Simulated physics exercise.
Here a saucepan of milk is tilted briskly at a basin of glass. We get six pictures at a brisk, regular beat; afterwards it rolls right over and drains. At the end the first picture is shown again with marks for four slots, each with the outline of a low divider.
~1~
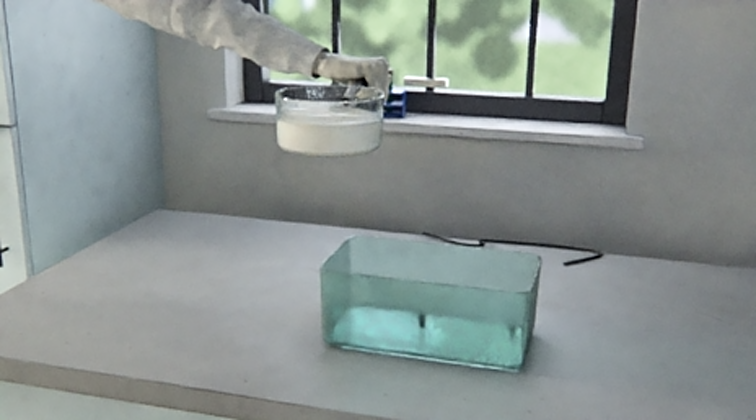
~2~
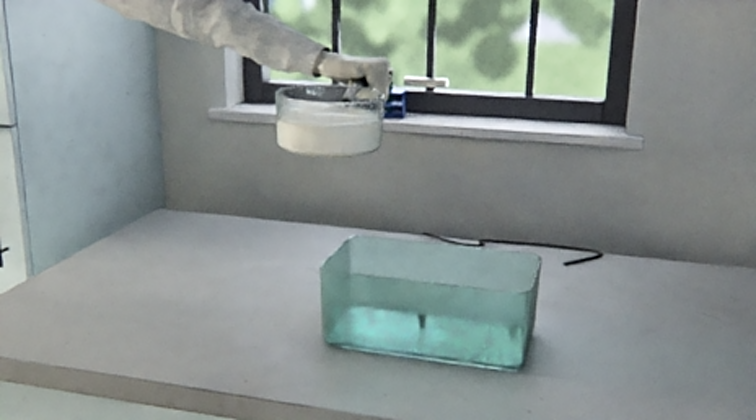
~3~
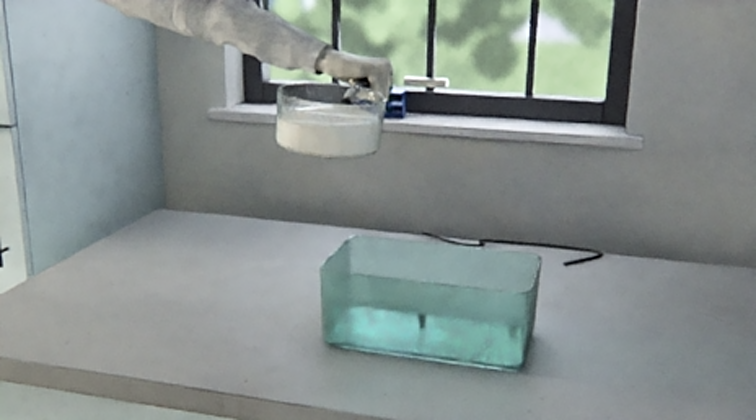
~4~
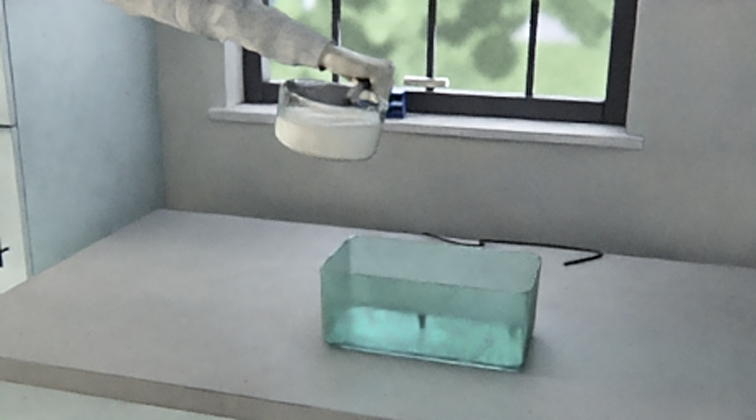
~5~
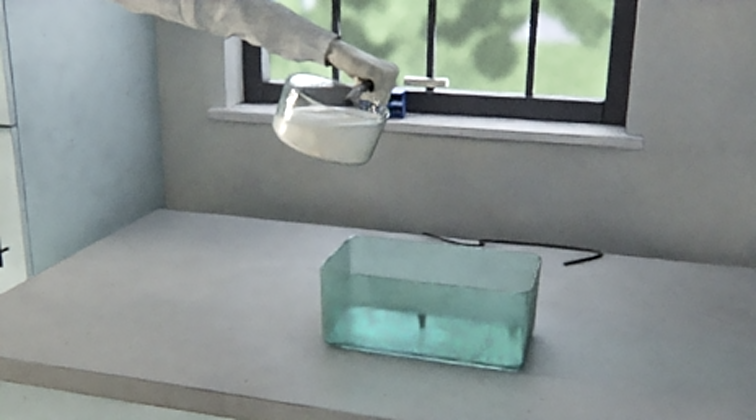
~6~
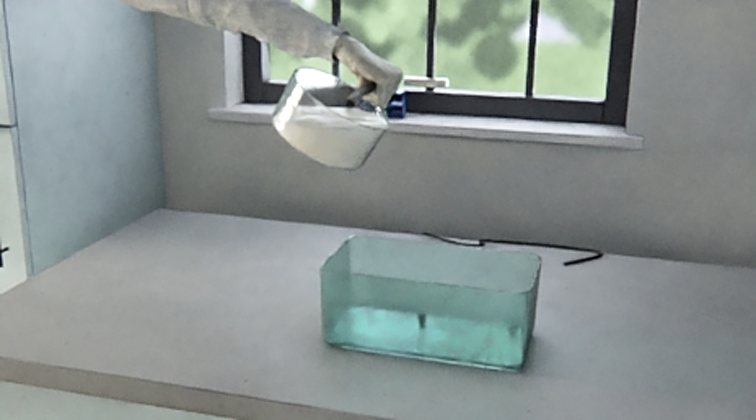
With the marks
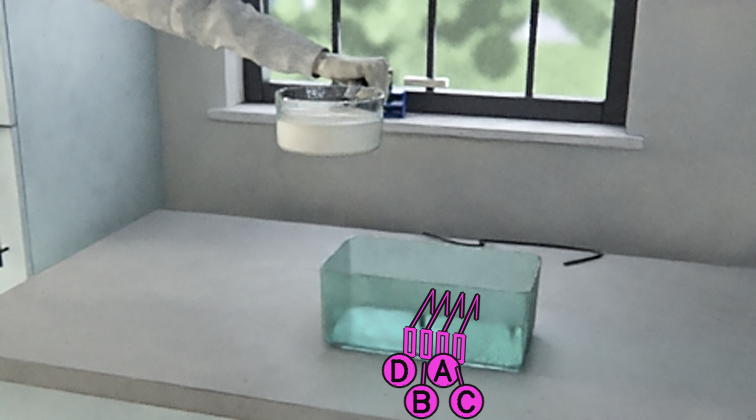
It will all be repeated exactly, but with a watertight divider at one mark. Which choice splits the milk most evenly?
Use position D.
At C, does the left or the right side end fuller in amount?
The left one.
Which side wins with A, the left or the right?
The left side.
In magenta, A at (440, 365); B at (424, 363); C at (457, 367); D at (408, 360).
If A is chosen, about 93 % ends left of the wall and 5 % right of it.
If B is chosen, about 75 % ends left of the wall and 24 % right of it.
If C is chosen, about 91 % ends left of the wall and 8 % right of it.
If D is chosen, about 51 % ends left of the wall and 47 % right of it.
